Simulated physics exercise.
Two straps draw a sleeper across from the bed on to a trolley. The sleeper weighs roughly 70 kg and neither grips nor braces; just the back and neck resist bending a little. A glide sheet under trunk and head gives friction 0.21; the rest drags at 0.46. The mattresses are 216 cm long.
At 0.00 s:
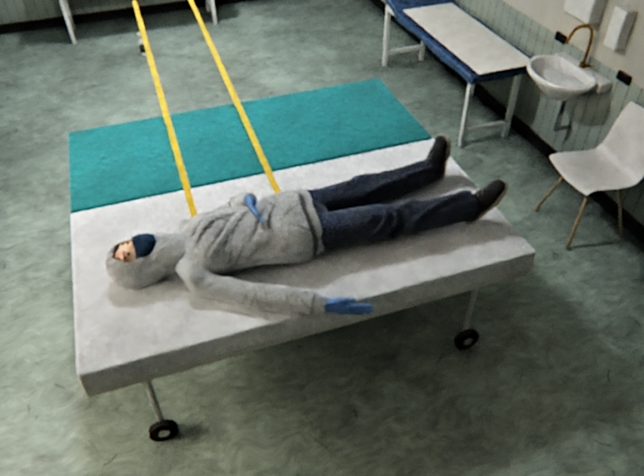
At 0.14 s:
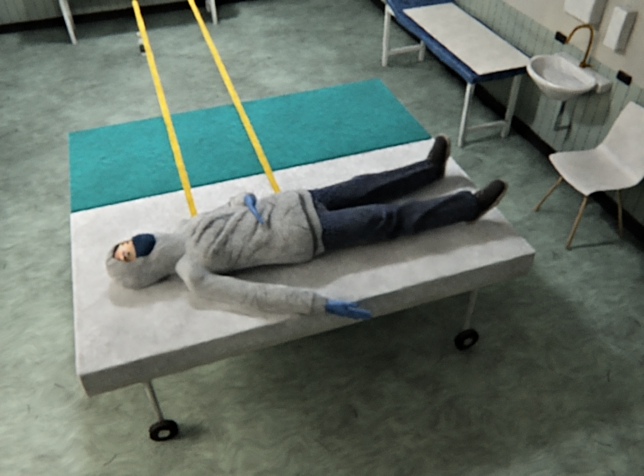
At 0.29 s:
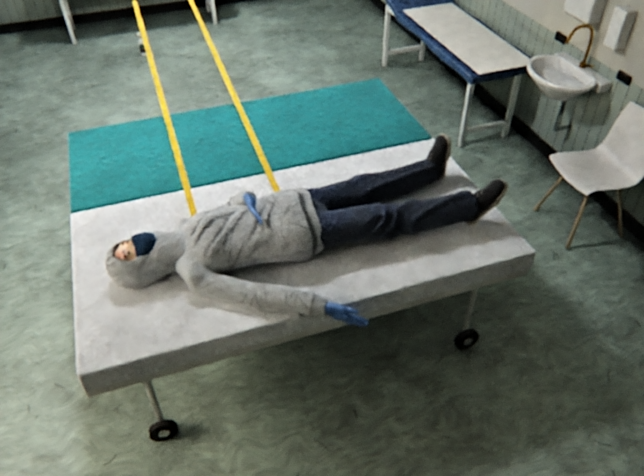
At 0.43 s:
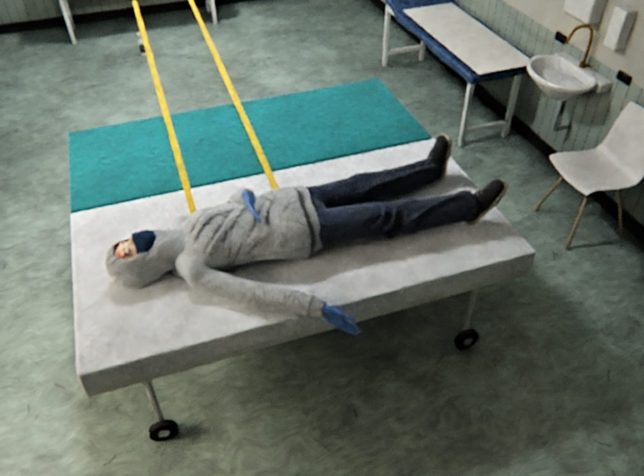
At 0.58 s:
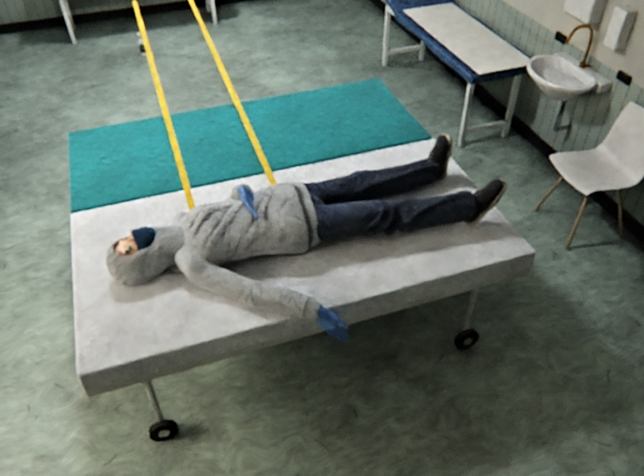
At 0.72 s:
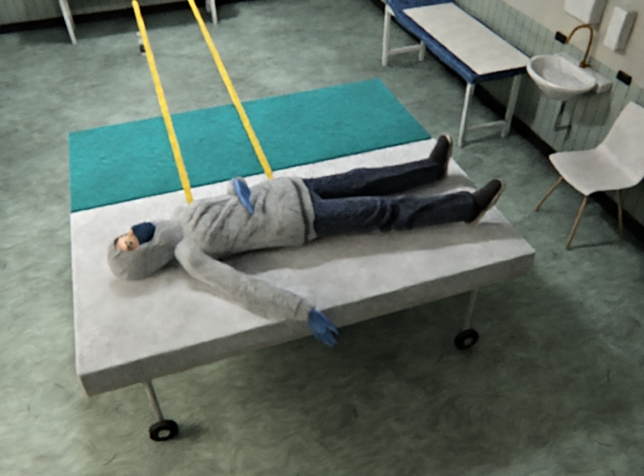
A figure in a grey hooded top, dark trousers, blue gloves and a dark blue face covering lies face-up on a wide pale wheeled bed, seen from above in a green-floored clinic-like room. Two yellow straps cross a teal mat behind, with a couch, basin and white chair at upper right. The nearer hand slides leftward over the bed's front edge as the torso shifts slightly, the camera still.
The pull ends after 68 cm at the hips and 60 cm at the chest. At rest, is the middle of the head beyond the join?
The head rests short of the join.
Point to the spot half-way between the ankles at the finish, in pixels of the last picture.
Around (411, 181).
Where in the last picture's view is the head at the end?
At about (130, 196).
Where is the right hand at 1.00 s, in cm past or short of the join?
About 116 cm short of it.
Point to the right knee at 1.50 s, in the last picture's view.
Around (353, 190).
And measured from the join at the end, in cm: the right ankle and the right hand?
Right ankle 64 short, right hand 88 short.
After 1.00 s the head is 45 cm short of the join, near (134, 240) in the last picture's view.
After 1.50 s the head is 21 cm short of the join, near (131, 210) in the last picture's view.
After 2.00 s the head is 9 cm short of the join, near (130, 196) in the last picture's view.
When all is still (2.8 s), head stops short of the join; left hand crosses the join; right hand stops short of the join; left ankle stops short of the join; right ankle stops short of the join; right knee stops short of the join.
